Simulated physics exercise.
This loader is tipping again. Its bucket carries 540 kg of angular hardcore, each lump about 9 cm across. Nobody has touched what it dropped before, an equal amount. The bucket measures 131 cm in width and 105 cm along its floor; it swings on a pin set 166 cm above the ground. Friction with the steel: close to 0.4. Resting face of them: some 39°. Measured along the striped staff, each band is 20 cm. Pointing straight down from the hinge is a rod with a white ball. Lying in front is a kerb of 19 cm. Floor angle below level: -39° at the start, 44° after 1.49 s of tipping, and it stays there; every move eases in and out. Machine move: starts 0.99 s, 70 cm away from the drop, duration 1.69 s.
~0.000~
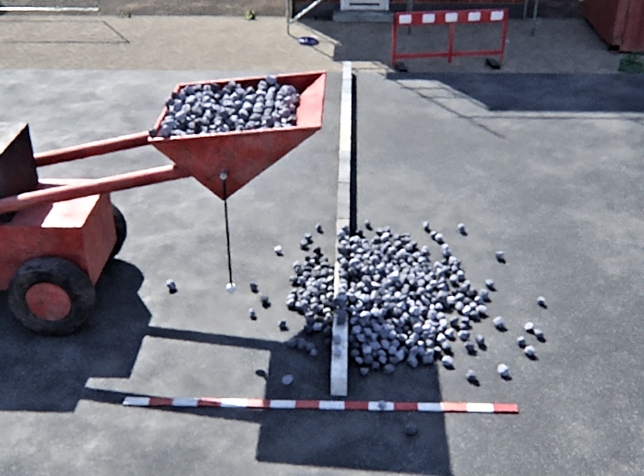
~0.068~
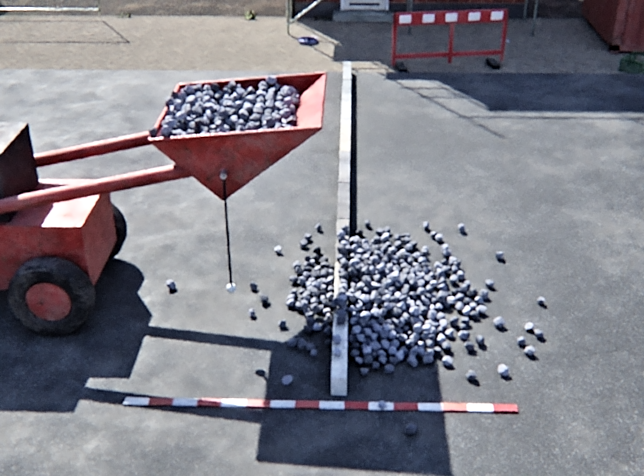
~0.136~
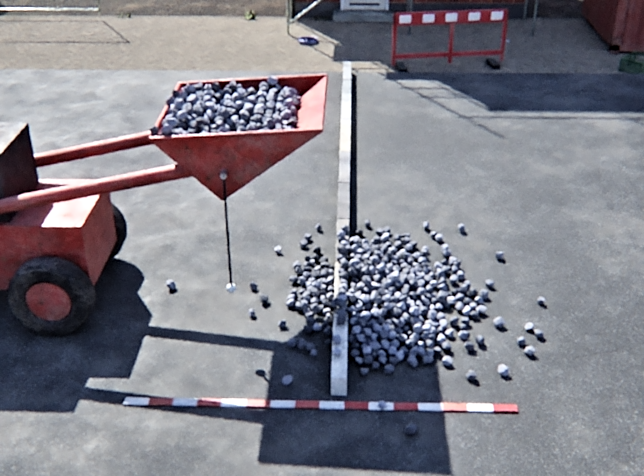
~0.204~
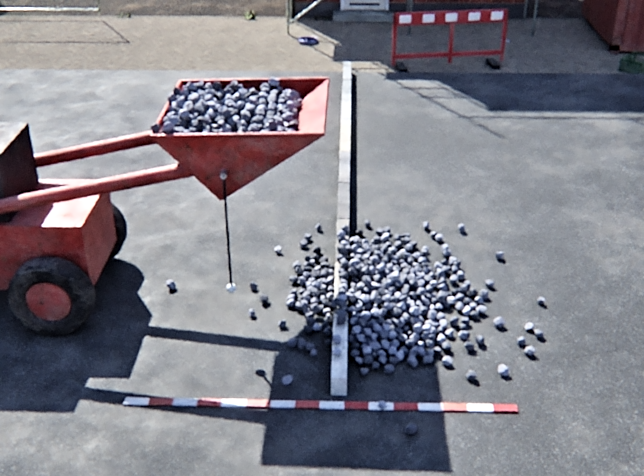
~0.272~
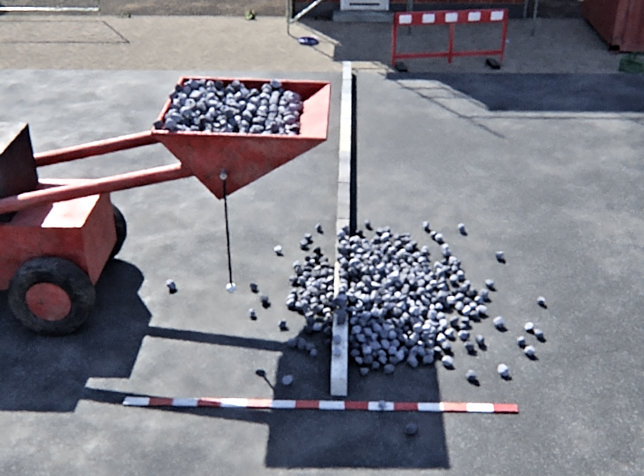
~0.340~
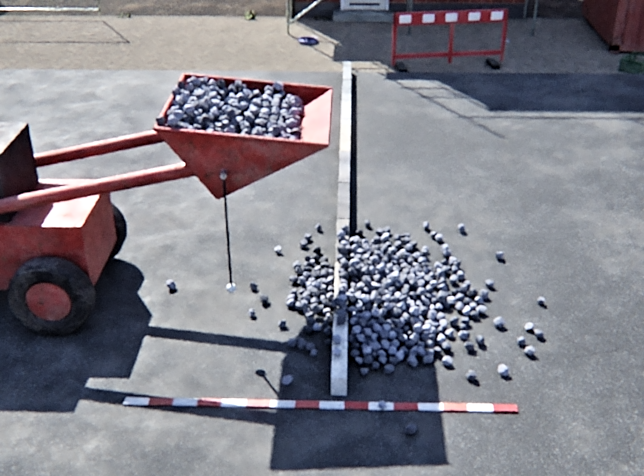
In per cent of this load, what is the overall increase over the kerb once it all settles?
10 out of 100, about.
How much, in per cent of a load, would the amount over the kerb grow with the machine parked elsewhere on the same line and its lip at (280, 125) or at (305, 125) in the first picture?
About 0 per cent for the first, 5 per cent for the second.
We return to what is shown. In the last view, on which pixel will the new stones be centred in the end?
The centre sits about (307, 284).
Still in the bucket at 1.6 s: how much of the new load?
Close to 30 in a hundred is still held.
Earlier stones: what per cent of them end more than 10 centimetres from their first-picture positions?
I'd say roughly 0 per cent of them.
After 1.1 s the floor is at 31°; in per cent of one load, 100 in the bucket, 18 on this side of the kerb, 82 over the kerb; the foremost stones are at (518, 313).
After 1.6 s the floor is at 44°; in per cent of one load, 32 in the bucket, 86 on this side of the kerb, 83 over the kerb; the foremost stones are at (518, 313).
After 3.1 s the floor is at 44°; in per cent of one load, 0 in the bucket, 108 on this side of the kerb, 92 over the kerb; the foremost stones are at (518, 313).
After 6.0 s the floor is at 44°; in per cent of one load, 0 in the bucket, 108 on this side of the kerb, 92 over the kerb; the foremost stones are at (518, 313). Net gain over the kerb, 10.
